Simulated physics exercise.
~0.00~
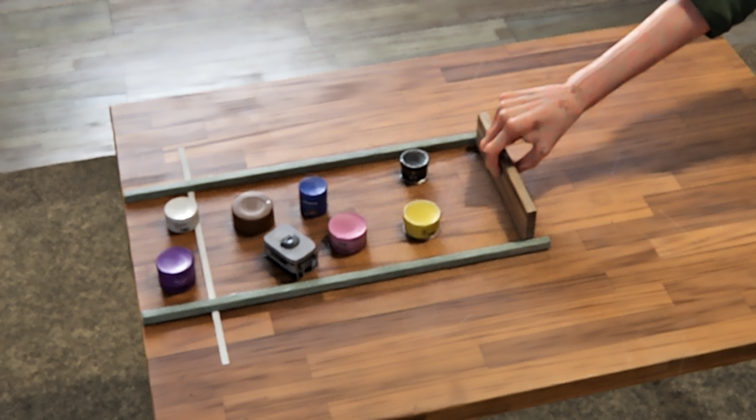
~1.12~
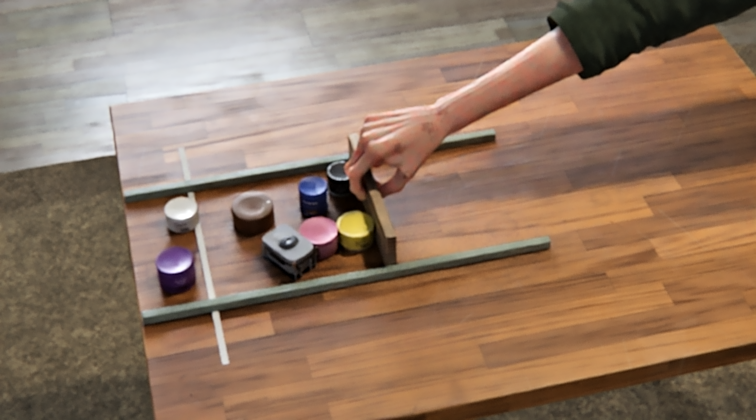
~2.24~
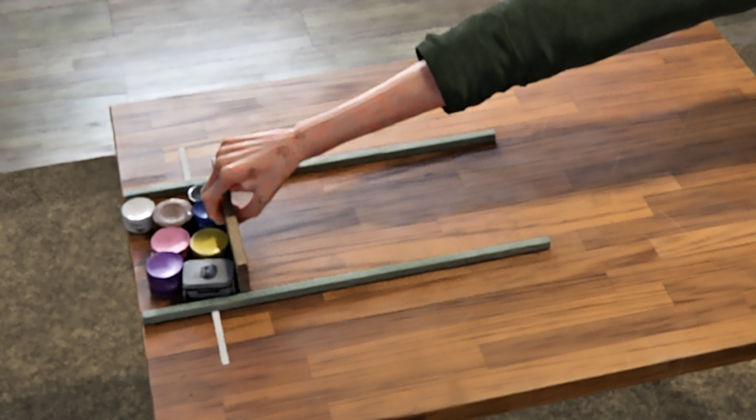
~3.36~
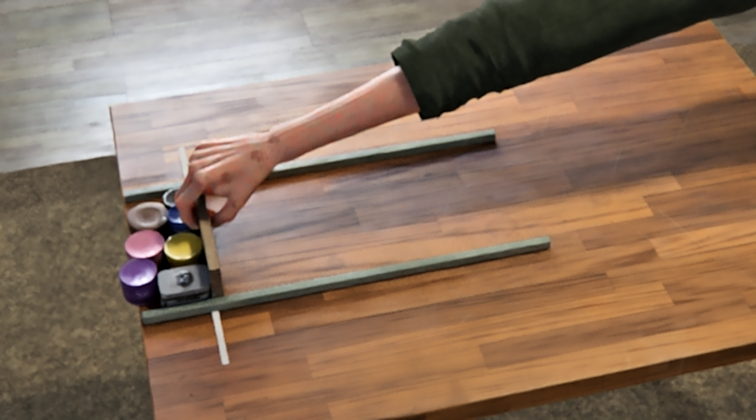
To begin with, a hand holds an upright wooden board at the right of two green rails on a wooden table, with small colourful pots, a brown-lidded item and a grey camera-like object scattered between them. The hand pushes the board left, gathering the black, yellow and pink pots. It keeps sweeping until everything is packed tightly near the table's left edge, the white tub and brown lid shifting too. Finally the board reaches the pale tape strip, and the white tub is gone from the table, while the others remain crowded at the edge.
